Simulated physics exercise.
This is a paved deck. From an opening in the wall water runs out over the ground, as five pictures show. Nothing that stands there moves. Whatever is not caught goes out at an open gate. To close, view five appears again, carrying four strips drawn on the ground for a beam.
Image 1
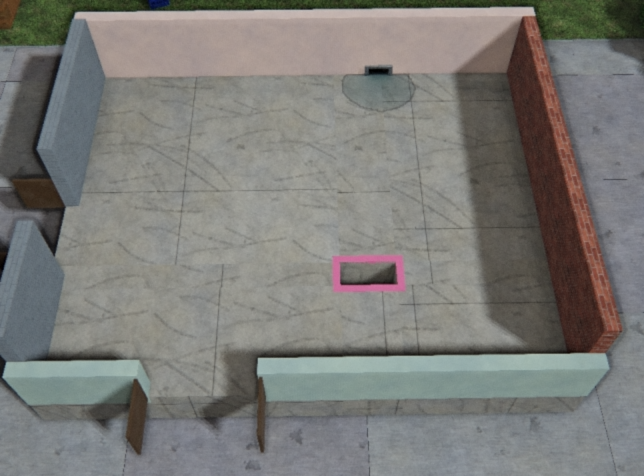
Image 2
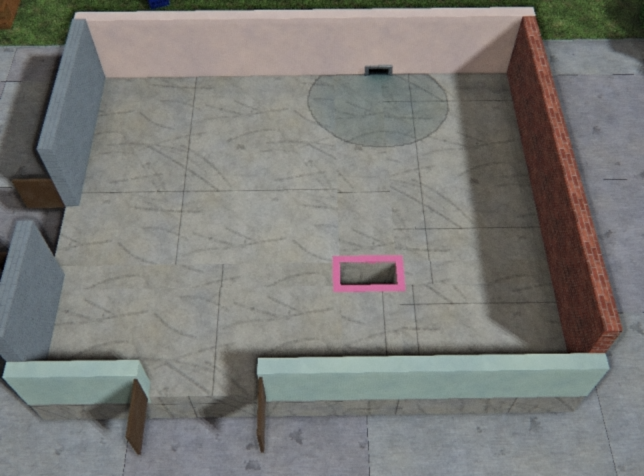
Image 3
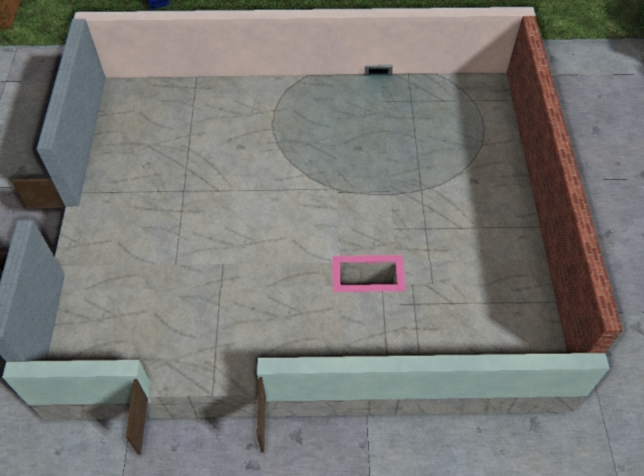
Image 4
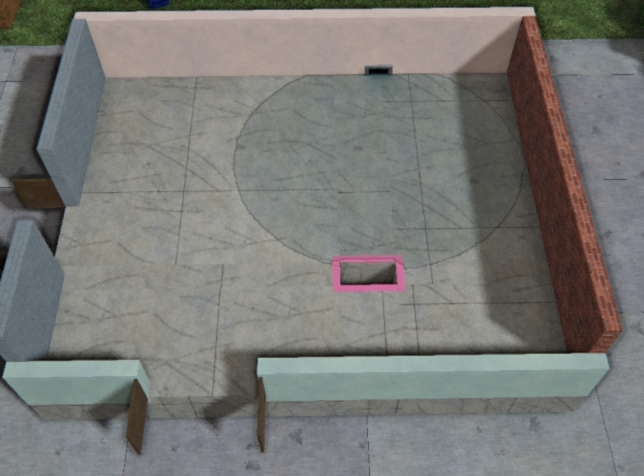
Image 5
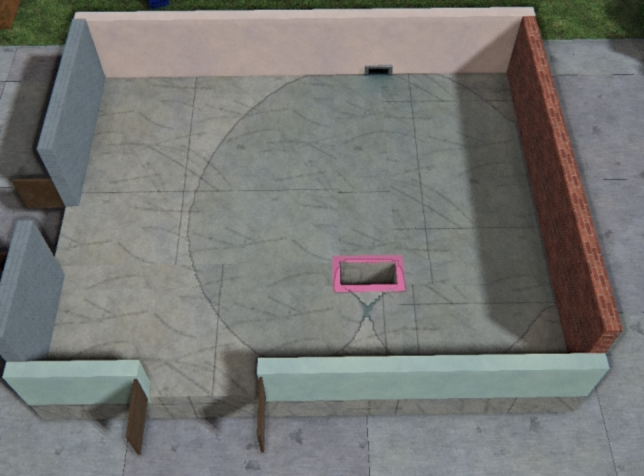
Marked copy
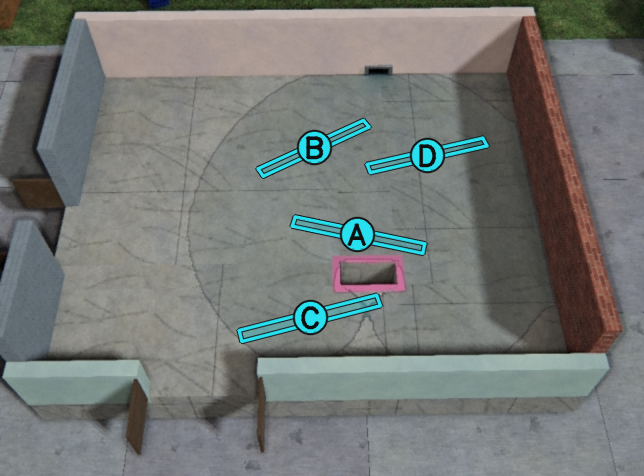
A round sheet of water spread from a small opening at the back wall across the walled paved deck, widening steadily until it surrounded the pink-edged drain and reached the pale green front wall.
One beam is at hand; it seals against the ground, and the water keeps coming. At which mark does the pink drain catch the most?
The best place is C.
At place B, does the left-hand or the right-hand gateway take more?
The right gate.
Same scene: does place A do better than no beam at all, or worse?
Place A is worse.
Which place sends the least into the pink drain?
A it is.
In cyan, A from (293, 221) to (423, 248); B from (260, 172) to (366, 123); C from (240, 335) to (378, 300); D from (368, 168) to (484, 142).
For place A, about 8 % of the stream goes into the pink drain, about 88 % out by the gates.
For place B, about 17 % of the stream goes into the pink drain, about 78 % out by the gates.
For place C, about 29 % of the stream goes into the pink drain, about 64 % out by the gates.
For place D, about 16 % of the stream goes into the pink drain, about 77 % out by the gates.
